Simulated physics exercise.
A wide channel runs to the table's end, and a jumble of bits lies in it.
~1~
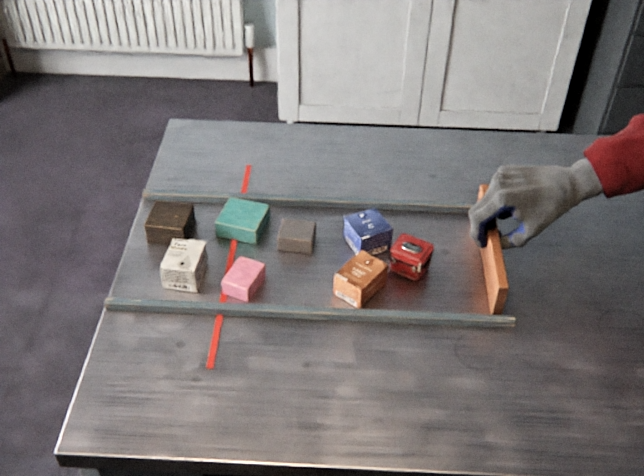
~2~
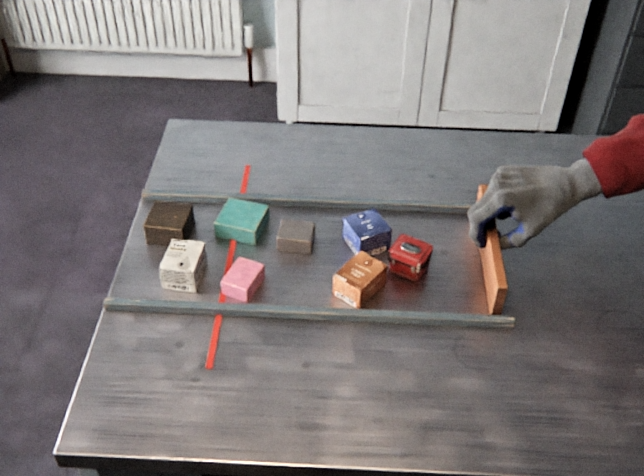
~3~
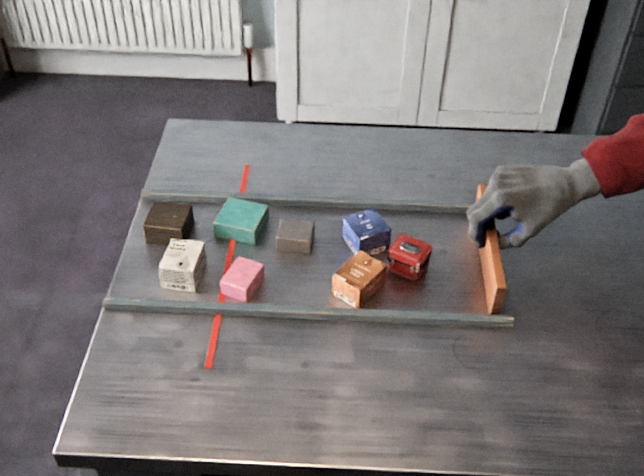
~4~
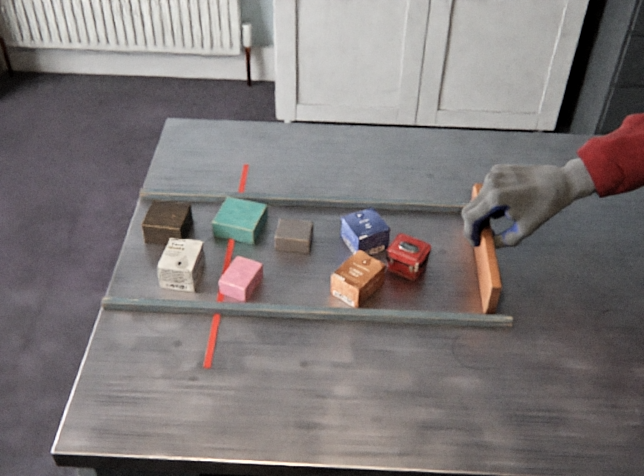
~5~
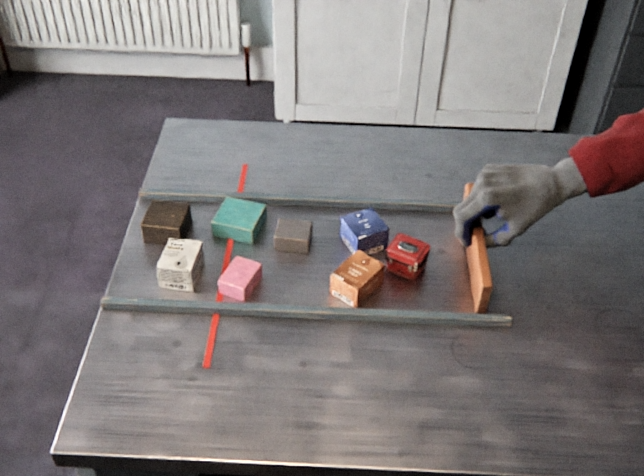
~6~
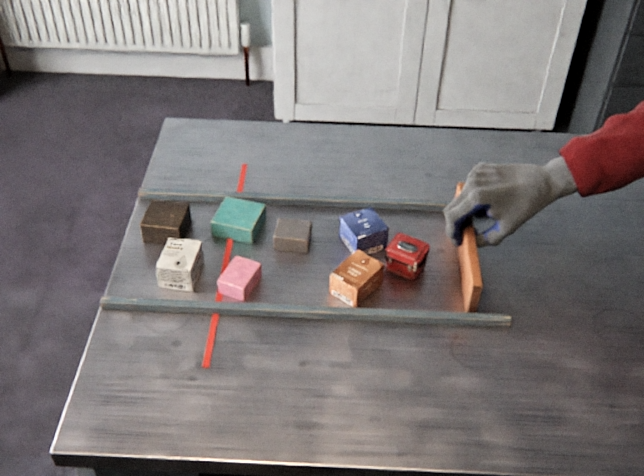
A gloved hand in a red sleeve held an orange board upright across a channel on a table, then slid it a little to the left, while the eight colored blocks between the rails stayed still.
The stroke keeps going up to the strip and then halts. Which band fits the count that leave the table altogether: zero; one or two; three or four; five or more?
Fallen: Nil.
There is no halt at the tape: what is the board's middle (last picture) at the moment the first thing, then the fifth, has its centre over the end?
At (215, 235) for the first, at (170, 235) for the fifth.
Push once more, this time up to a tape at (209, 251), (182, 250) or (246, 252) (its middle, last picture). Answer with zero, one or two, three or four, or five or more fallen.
1 or 2; one to two; not one.
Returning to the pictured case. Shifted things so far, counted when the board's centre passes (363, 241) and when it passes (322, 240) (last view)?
Answer - first 3, then 5.
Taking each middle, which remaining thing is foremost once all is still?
It would be the black block, I'd say.
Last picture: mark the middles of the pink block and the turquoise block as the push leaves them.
The first sits around (171, 281), while the other sits around (177, 213).
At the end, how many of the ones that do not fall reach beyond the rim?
1, I think.
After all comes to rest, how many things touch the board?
Number: 3.
Soon after, none off yet; black block at rest near (166, 223); white box at rest near (181, 264); turquoise block at rest near (239, 220).
Then, none off yet; black block moving near (162, 223); white box at rest near (181, 264); turquoise block moved about its own width near (214, 215).
At rest, the number that fall off is zero.
